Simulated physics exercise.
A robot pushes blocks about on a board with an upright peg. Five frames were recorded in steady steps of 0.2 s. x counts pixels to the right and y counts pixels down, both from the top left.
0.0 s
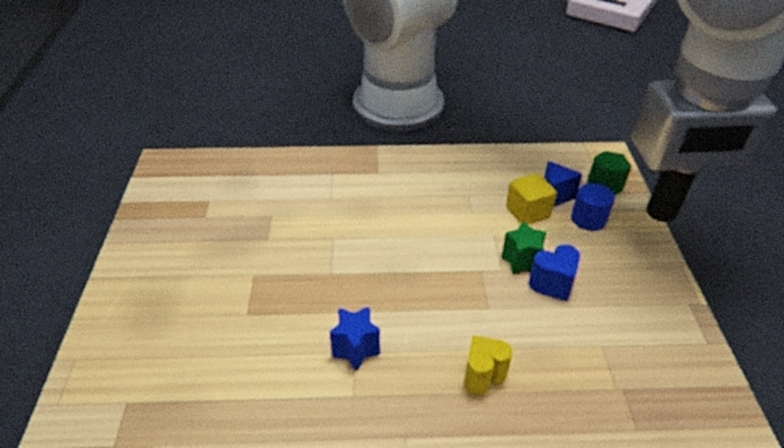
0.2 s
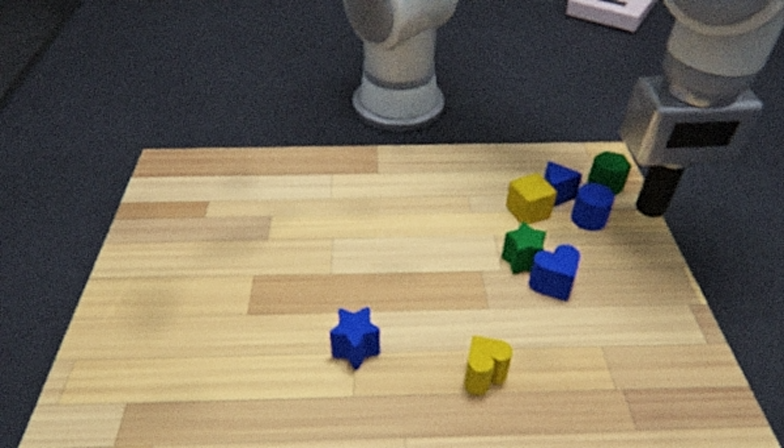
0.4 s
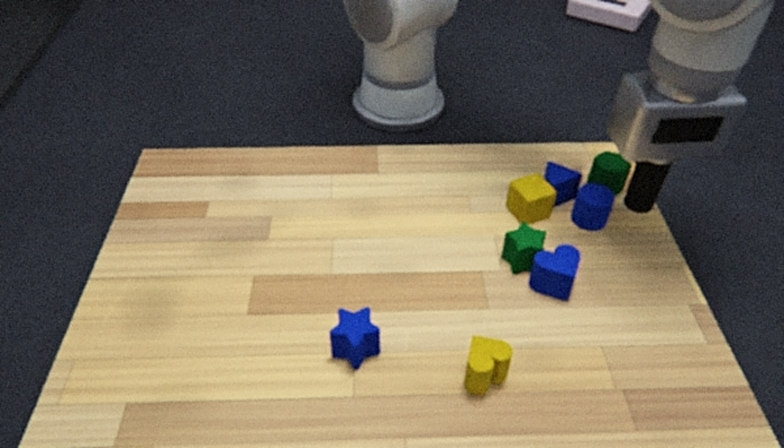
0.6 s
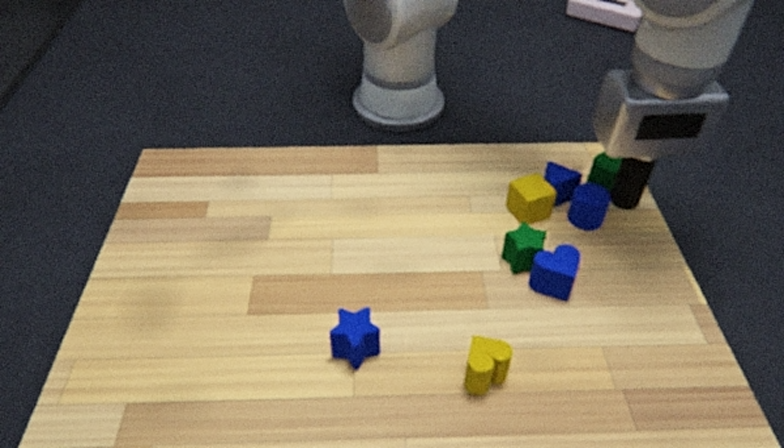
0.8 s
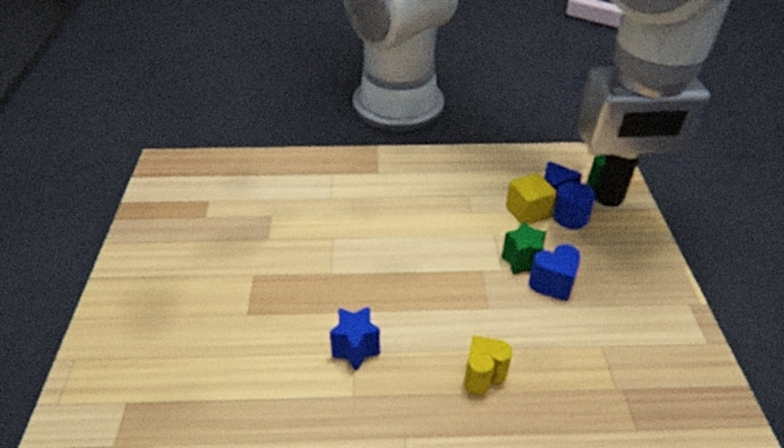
A robot arm holding a dark upright peg moves slowly leftward along the right side of a light wooden board, seen from above at an angle by a still camera. Yellow, blue and green blocks cluster at the upper right, with a blue star and yellow heart nearer the front. The peg reaches the blue cylinder and pushes it slightly left, while the other blocks stay put.
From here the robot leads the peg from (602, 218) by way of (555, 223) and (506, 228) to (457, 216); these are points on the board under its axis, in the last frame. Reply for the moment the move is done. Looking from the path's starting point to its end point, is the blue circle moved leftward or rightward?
So, looking from the first point of the path to the last, the blue circle moves leftwards.
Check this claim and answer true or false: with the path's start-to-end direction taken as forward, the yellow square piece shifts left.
Verdict: False.
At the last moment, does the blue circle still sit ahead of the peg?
No - that is not the case.
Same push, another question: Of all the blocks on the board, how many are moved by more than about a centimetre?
Two blocks shift.
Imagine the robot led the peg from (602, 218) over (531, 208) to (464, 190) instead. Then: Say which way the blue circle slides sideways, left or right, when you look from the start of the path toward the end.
The blue circle goes left.
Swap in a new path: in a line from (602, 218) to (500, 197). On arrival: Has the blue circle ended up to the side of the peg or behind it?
In short: Yes.
What follows on the original path. One third of the way, peg (559, 205); yellow square piece (501, 187), turned 80° clockwise; blue circle (530, 204).
Two thirds of the way, peg (509, 209); yellow square piece (492, 183), turned 95° clockwise; blue circle (486, 216).
At the end, peg (459, 198); yellow square piece (475, 174), turned 140° clockwise; blue triangular piece not moved; blue circle (467, 218).
